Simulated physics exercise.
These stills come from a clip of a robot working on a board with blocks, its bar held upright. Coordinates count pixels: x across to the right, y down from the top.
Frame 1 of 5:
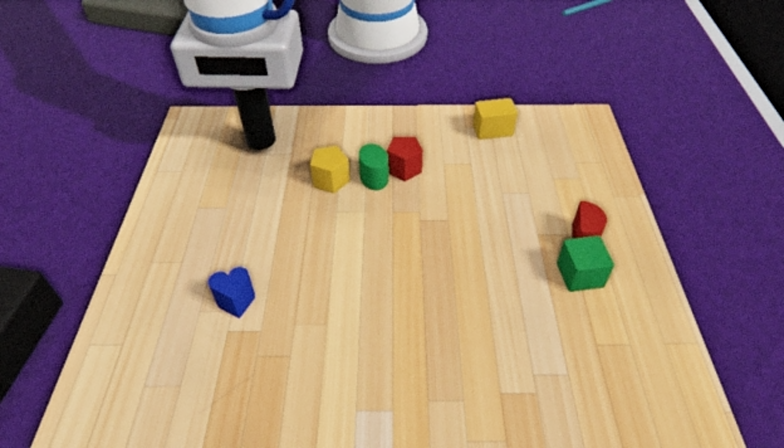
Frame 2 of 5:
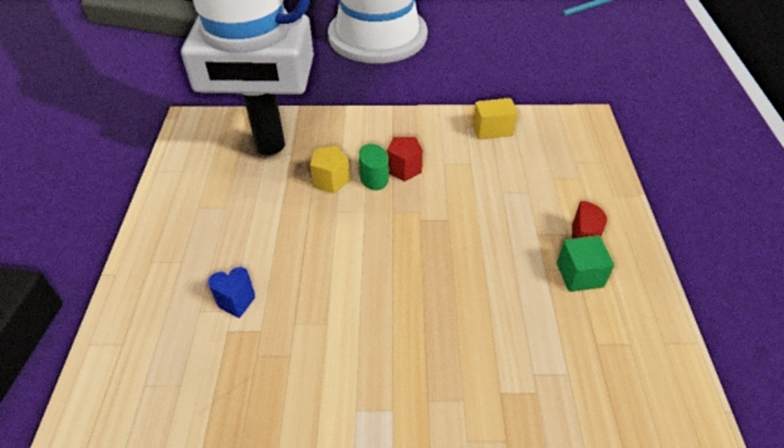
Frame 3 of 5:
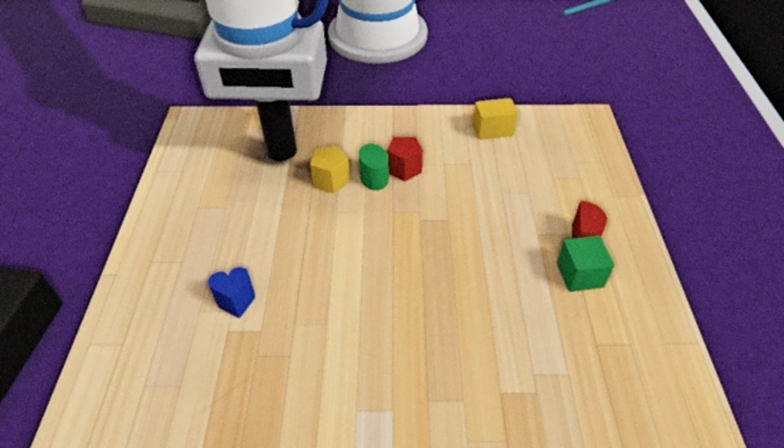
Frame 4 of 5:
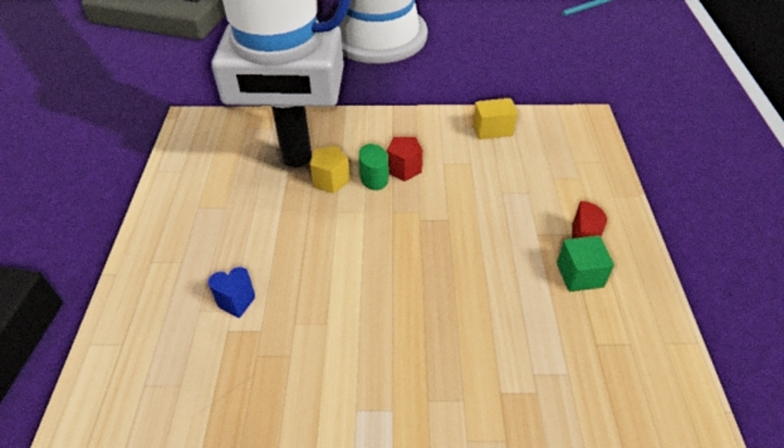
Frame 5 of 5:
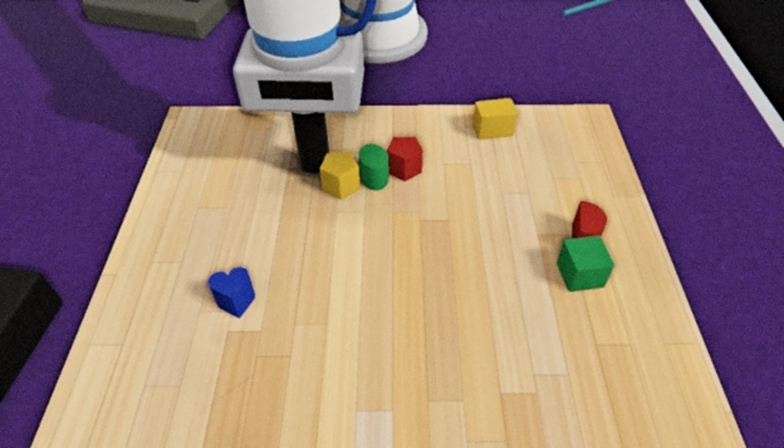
A robot arm's black bar slides a short way rightward and slightly nearer along the far left of a pale wooden board, seen from above by a still camera. A yellow pentagonal block, green oval, red block and yellow rectangular block sit across the far side, with a blue heart near left and red and green blocks right. The bar nudges the yellow pentagonal block slightly right, while the others stay still.
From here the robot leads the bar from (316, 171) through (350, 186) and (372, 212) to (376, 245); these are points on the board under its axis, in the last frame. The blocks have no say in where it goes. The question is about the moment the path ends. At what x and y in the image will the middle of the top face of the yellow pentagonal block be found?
By then it is at (397, 246).
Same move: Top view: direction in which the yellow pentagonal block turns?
It turns clockwise.
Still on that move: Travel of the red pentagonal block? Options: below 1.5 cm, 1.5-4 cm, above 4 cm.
The move is short, under 1.5 cm.
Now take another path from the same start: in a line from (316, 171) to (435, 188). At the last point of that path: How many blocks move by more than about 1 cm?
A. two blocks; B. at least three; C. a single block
B: At least three.
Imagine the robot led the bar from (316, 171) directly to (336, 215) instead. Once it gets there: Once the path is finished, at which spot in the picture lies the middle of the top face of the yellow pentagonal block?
Its top middle: (362, 177).
The first path, step by step. One third of the way, bar at (350, 179); yellow pentagonal block at (363, 184), turned 45° clockwise; green oval at (379, 157), turned 25° anticlockwise.
Two thirds of the way, bar at (371, 205); yellow pentagonal block at (383, 213), turned 60° clockwise; green oval at (387, 160), turned 55° anticlockwise; red pentagonal block at (408, 145).
At the end, bar at (376, 237); yellow pentagonal block at (397, 246), turned 30° clockwise; green oval at (387, 160), turned 55° anticlockwise; red pentagonal block at (408, 145).
